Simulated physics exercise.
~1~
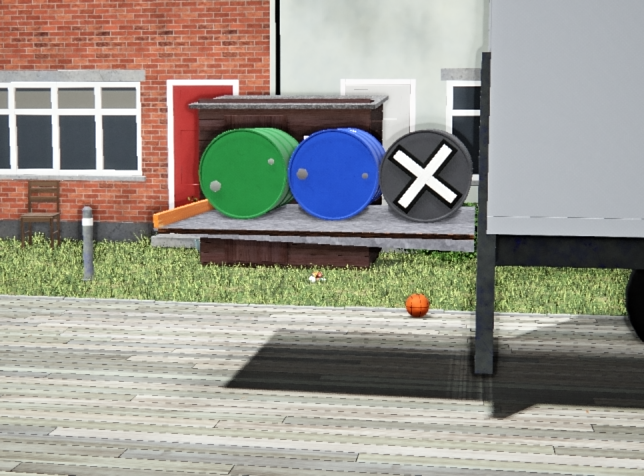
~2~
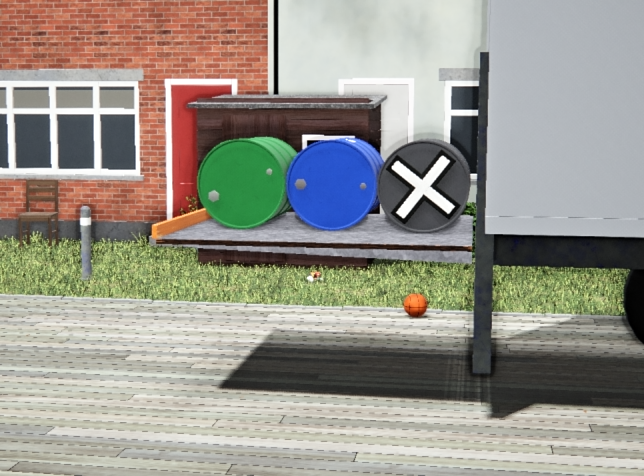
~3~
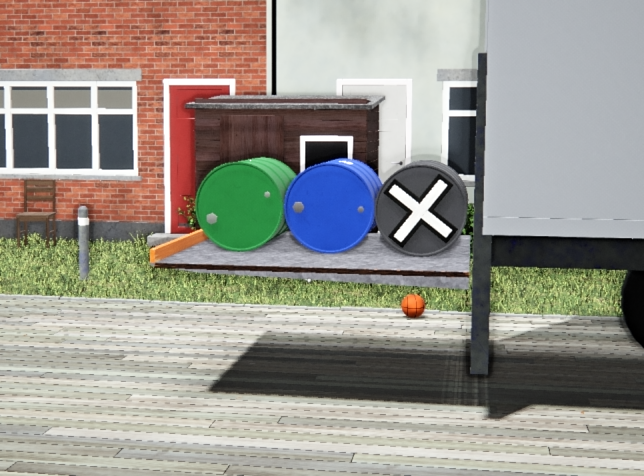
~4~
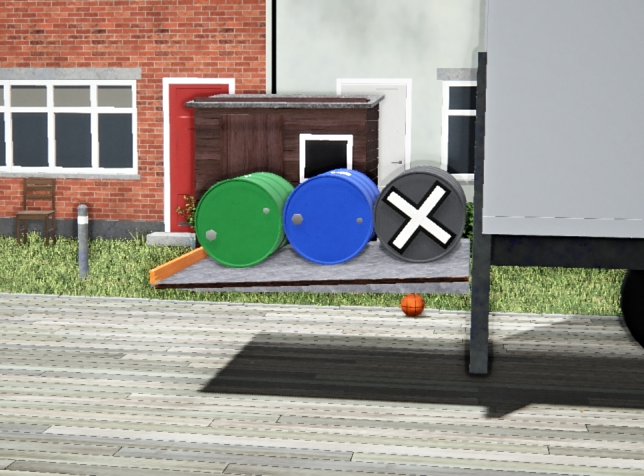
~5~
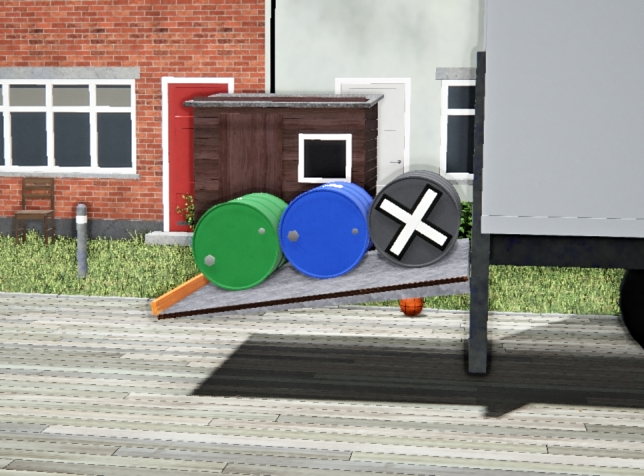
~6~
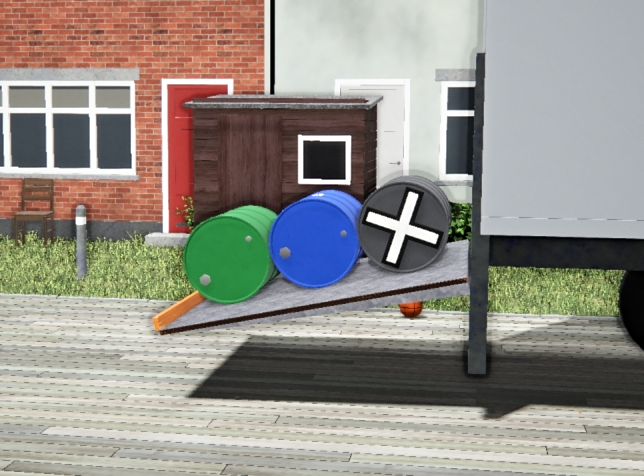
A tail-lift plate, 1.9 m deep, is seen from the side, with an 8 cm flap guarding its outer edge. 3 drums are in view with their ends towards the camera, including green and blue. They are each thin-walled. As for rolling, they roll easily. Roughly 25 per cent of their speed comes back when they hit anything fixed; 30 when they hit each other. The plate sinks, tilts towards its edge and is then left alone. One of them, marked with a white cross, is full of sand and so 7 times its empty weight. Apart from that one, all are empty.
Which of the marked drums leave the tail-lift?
If nobody steps in, the green drum makes it over, and the blue makes it over.
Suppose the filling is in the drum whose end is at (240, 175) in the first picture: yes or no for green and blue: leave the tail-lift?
Answers then - green: Negative, blue: Negative.
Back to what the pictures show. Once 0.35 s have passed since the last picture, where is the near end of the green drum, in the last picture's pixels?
Its near end sits close to (196, 259).
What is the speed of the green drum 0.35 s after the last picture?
About 0.5 m/s.
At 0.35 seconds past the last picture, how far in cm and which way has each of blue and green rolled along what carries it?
By then blue is 25 left of its start, and green is 25 left of its start.
Another 0.35 s on from the last picture, green is on the plate, 15 cm from the stop, rolling left; blue is on the plate, 70 cm from the stop, rolling left; 0 of 3 are off.
Another 0.65 s on from the last picture, green is on the plate, 5 cm from the stop, rolling left; blue is on the plate, 55 cm from the stop, rolling left; 0 of 3 are off.
Another 1.05 s on from the last picture, green is off the lift, on the ground; blue is on the plate, 20 cm from the stop, rolling left; 1 of 3 is off.
Another 1.45 s on from the last picture, green is off the lift, on the ground; blue is over the stop and falling; 2 of 3 are off.
In the end (3.45 s after the last picture), green is off the lift, on the ground; blue is on the ground; 3 of 3 are off.
